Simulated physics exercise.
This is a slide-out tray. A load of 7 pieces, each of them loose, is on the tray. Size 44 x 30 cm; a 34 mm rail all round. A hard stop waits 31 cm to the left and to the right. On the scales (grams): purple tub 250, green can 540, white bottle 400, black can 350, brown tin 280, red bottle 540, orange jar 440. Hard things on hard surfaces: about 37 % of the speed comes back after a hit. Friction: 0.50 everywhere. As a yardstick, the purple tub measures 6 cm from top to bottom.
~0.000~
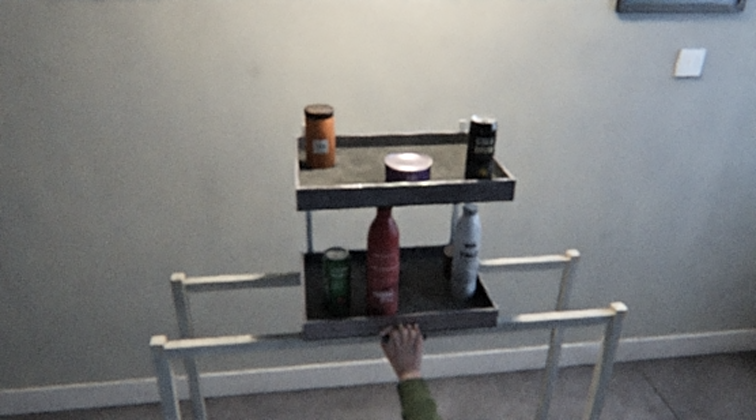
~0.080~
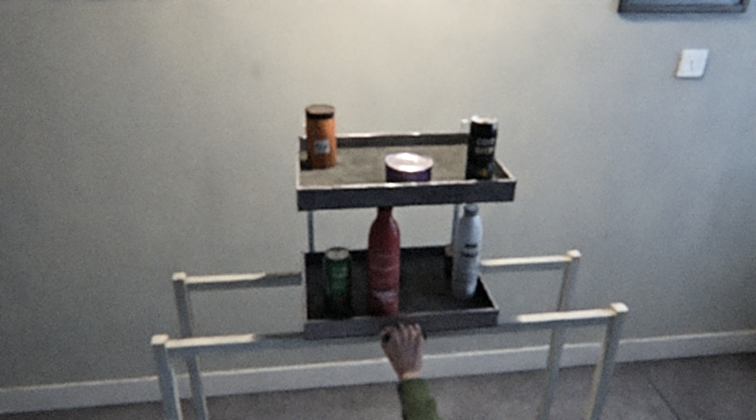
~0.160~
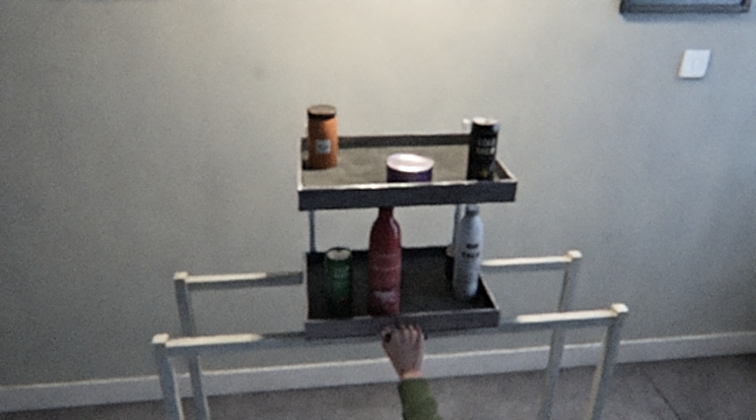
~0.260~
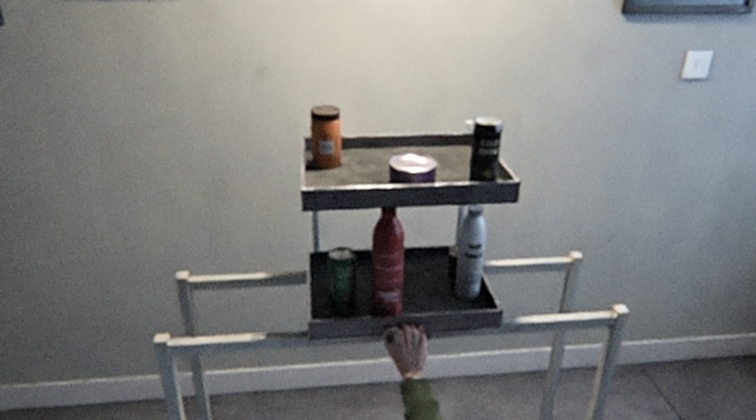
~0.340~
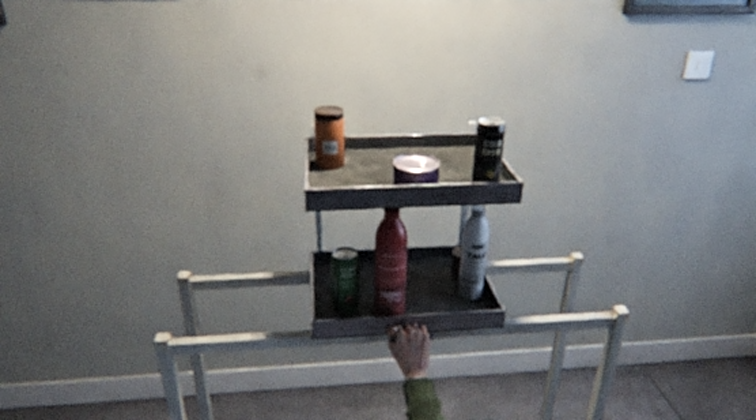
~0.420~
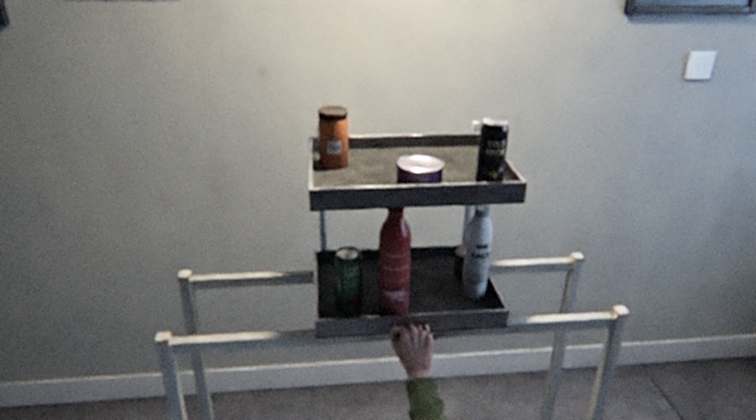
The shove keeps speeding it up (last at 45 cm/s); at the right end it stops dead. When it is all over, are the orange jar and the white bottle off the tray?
The orange jar remains aboard; the white bottle comes off the tray.
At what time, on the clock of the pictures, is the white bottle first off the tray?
Near 1.7 s.
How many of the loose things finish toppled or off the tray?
In all, 1.
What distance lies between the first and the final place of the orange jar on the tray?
About 1 cm.
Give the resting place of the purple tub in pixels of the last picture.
Near (553, 170).
By 1.92 s, tray has slid 31 cm right; white bottle now off the tray; black can tilted 3°.
By 2.42 s, tray has slid 31 cm right.
When it is over (3.4 s), off the tray, white bottle; the other 6 within 5 cm of the start. In the last view, orange jar near (459, 135).
